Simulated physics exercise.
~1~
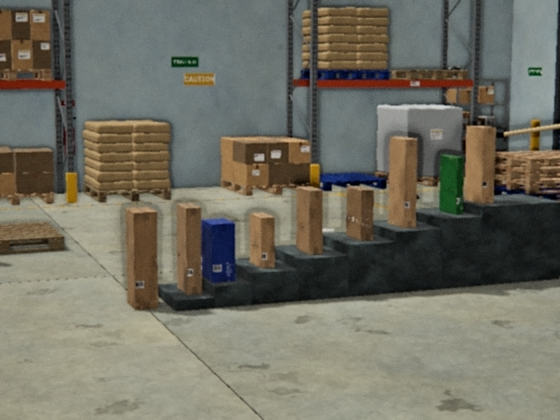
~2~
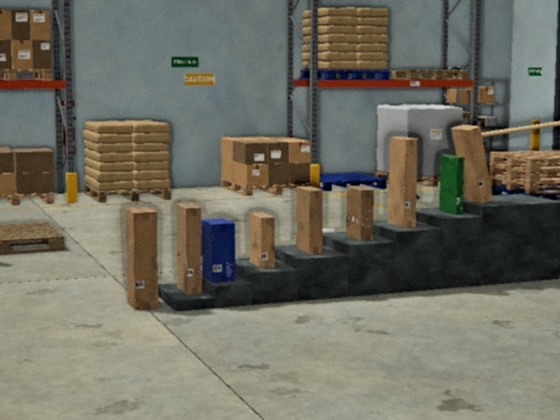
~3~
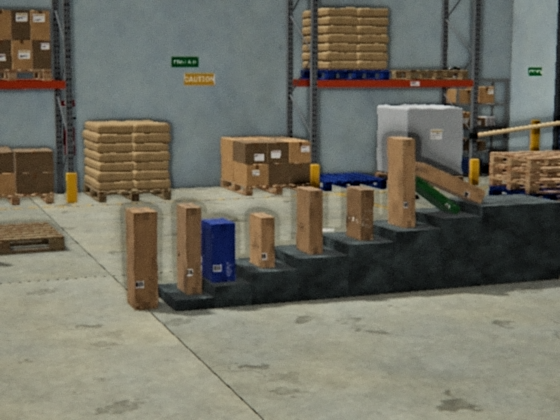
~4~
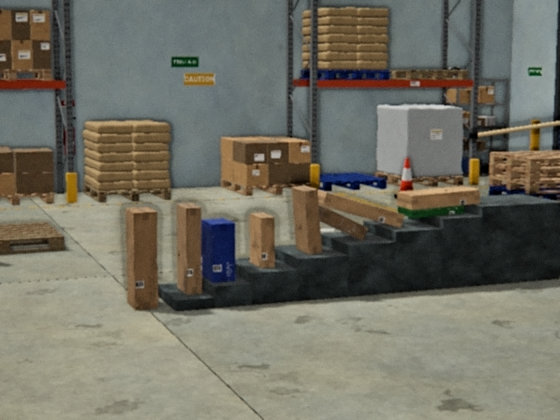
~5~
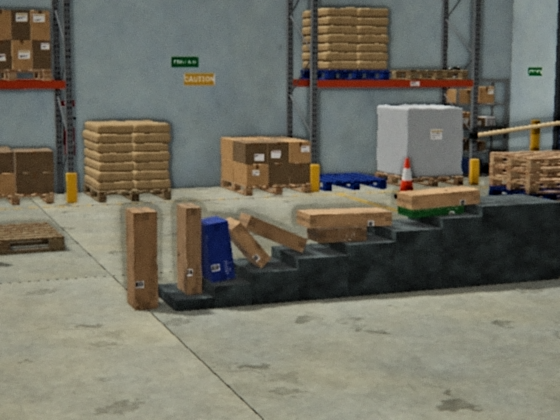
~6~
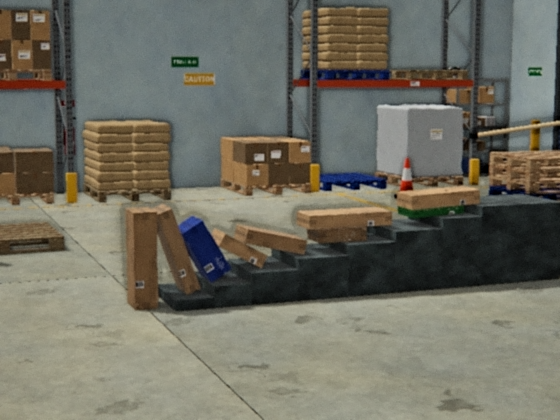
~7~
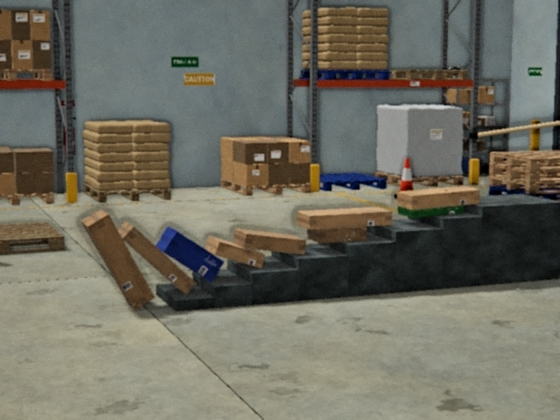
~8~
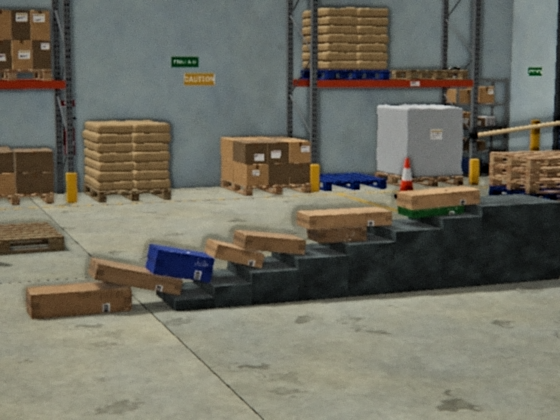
A pole tips the top carton leftward, and all nine topple down the steps in turn.
